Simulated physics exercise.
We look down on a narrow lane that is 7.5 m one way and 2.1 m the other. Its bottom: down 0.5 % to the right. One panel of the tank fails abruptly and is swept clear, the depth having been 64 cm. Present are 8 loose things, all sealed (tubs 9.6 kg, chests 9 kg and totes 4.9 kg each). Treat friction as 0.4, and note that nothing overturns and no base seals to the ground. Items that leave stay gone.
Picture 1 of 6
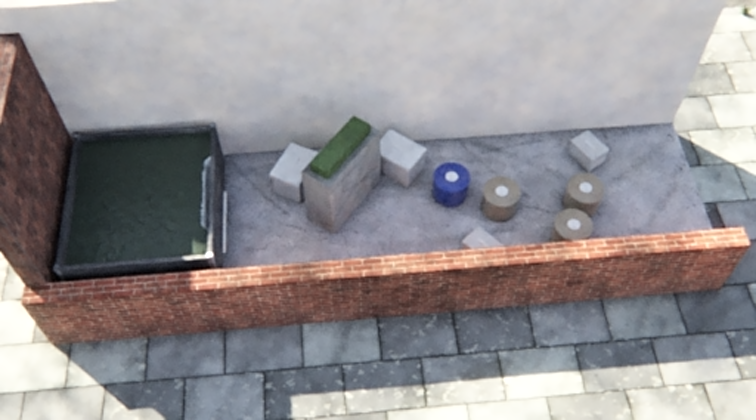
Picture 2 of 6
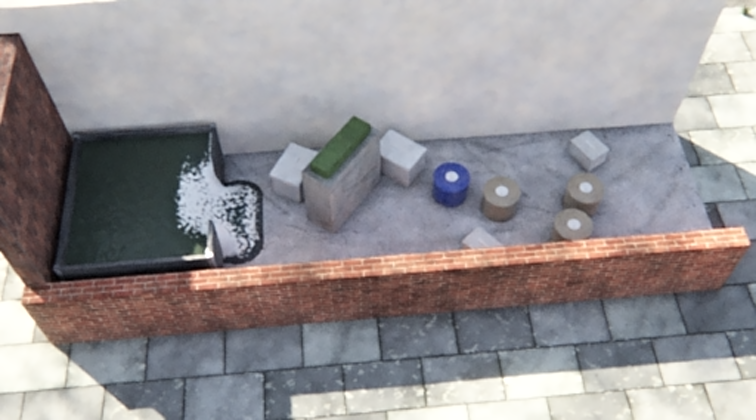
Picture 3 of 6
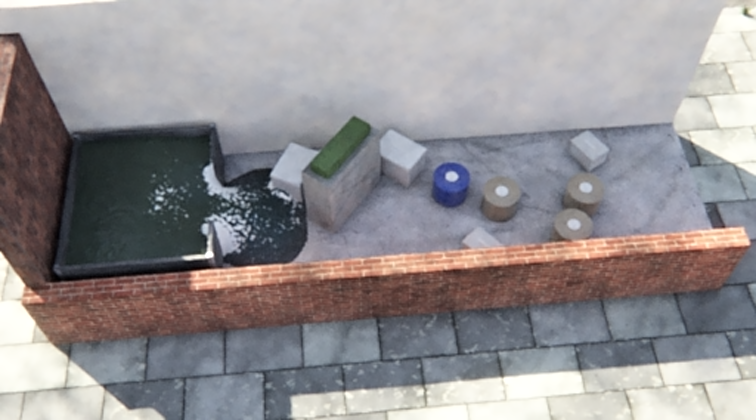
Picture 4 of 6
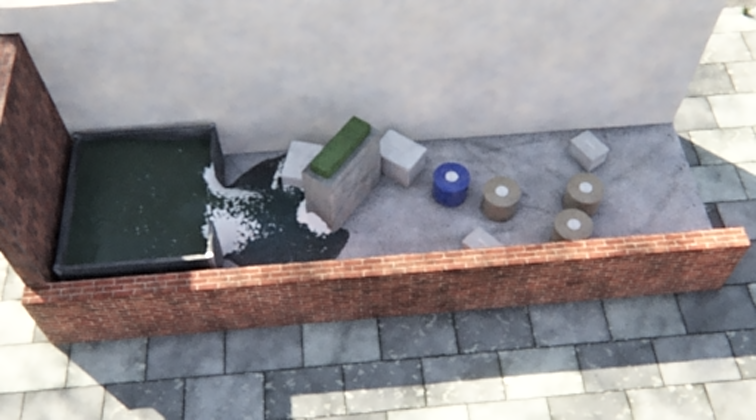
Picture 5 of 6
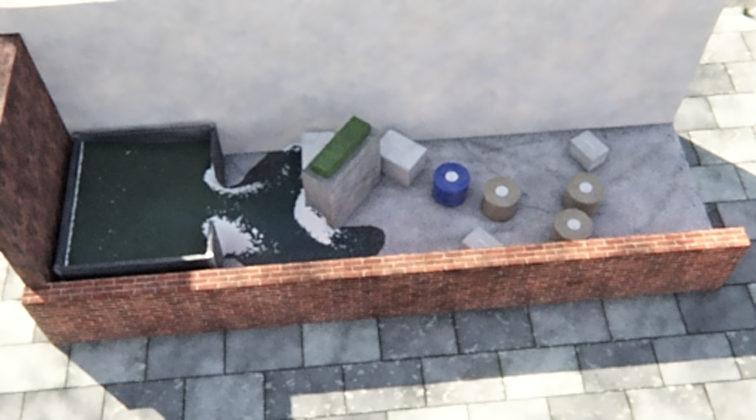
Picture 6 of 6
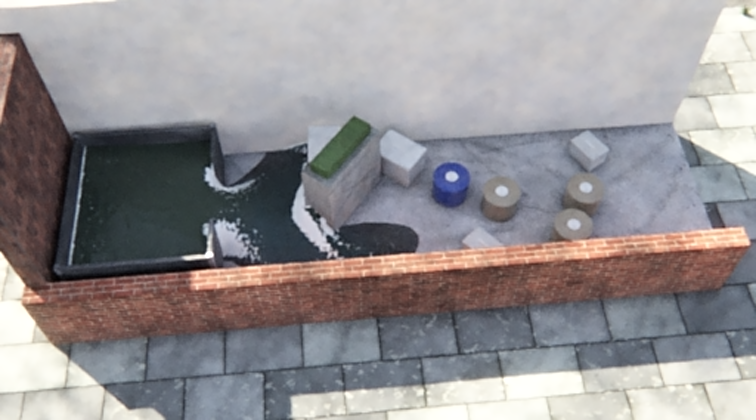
A tank of dark green water fills the left end of a narrow grey lane, seen from above between a pale wall and a low brick one. A green-topped block stands mid-lane among pale boxes, with a blue tub and three tan ones to the right. Water bursts through the tank's right side, foams around the block and shifts the box left of it, while the tubs and camera stay still.
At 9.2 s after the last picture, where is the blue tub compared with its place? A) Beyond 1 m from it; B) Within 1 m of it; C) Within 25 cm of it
Beyond 1 m from it.
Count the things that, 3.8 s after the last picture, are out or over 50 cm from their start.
That would be 7.
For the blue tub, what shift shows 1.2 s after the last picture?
About 20 cm out of place.
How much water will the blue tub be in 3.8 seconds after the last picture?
Depth: About 5 cm.
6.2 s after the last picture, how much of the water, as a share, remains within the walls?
Around 60 per cent of the water is still in there.
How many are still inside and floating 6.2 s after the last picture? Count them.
2 of them.
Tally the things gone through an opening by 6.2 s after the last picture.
The answer is 6.
Then, 1.2 s after the last picture the blue tub is near (466, 181), 0.2 m from its start, afloat; 0 of 8 are out; 3 afloat.
Then, 3.8 s after the last picture the blue tub is near (678, 175), 2.8 m from its start, aground; 5 of 8 are out; 2 afloat.
Then, 6.2 s after the last picture the blue tub has gone out; 6 of 8 are out; 2 afloat.
Then, 9.2 s after the last picture the blue tub has gone out; 7 of 8 are out; 1 afloat.
